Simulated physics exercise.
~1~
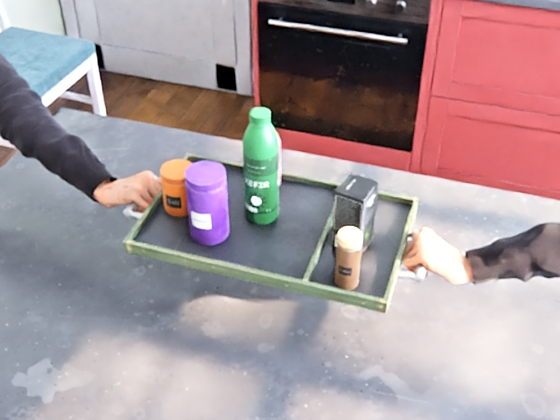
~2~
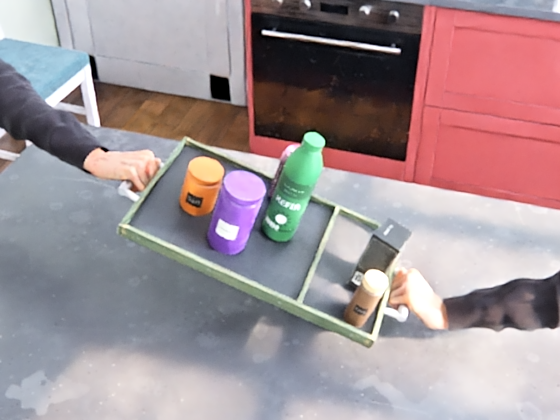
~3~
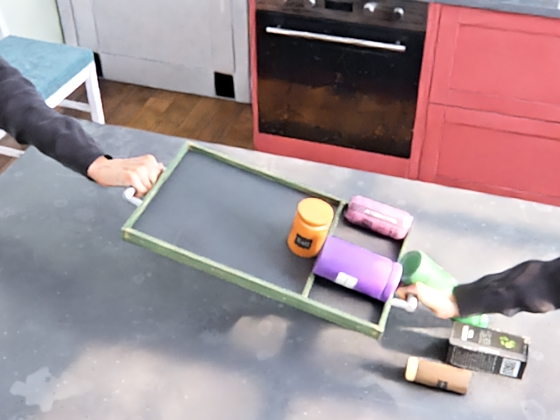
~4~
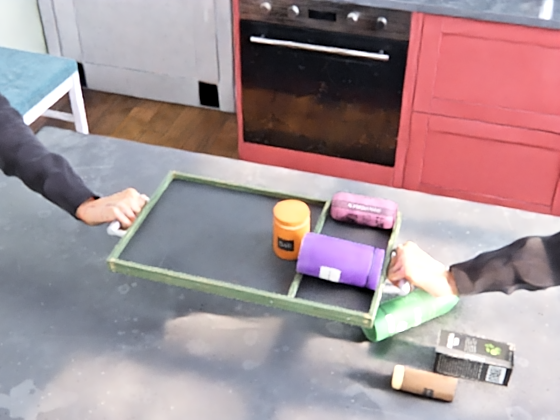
The clip shows two hands tilting a tray of containers down to the right, so the items slide and topple, then levelling it. A green bottle, black carton and brown shaker end up off the tray, while a purple jar and pink can lie beside an upright orange jar.
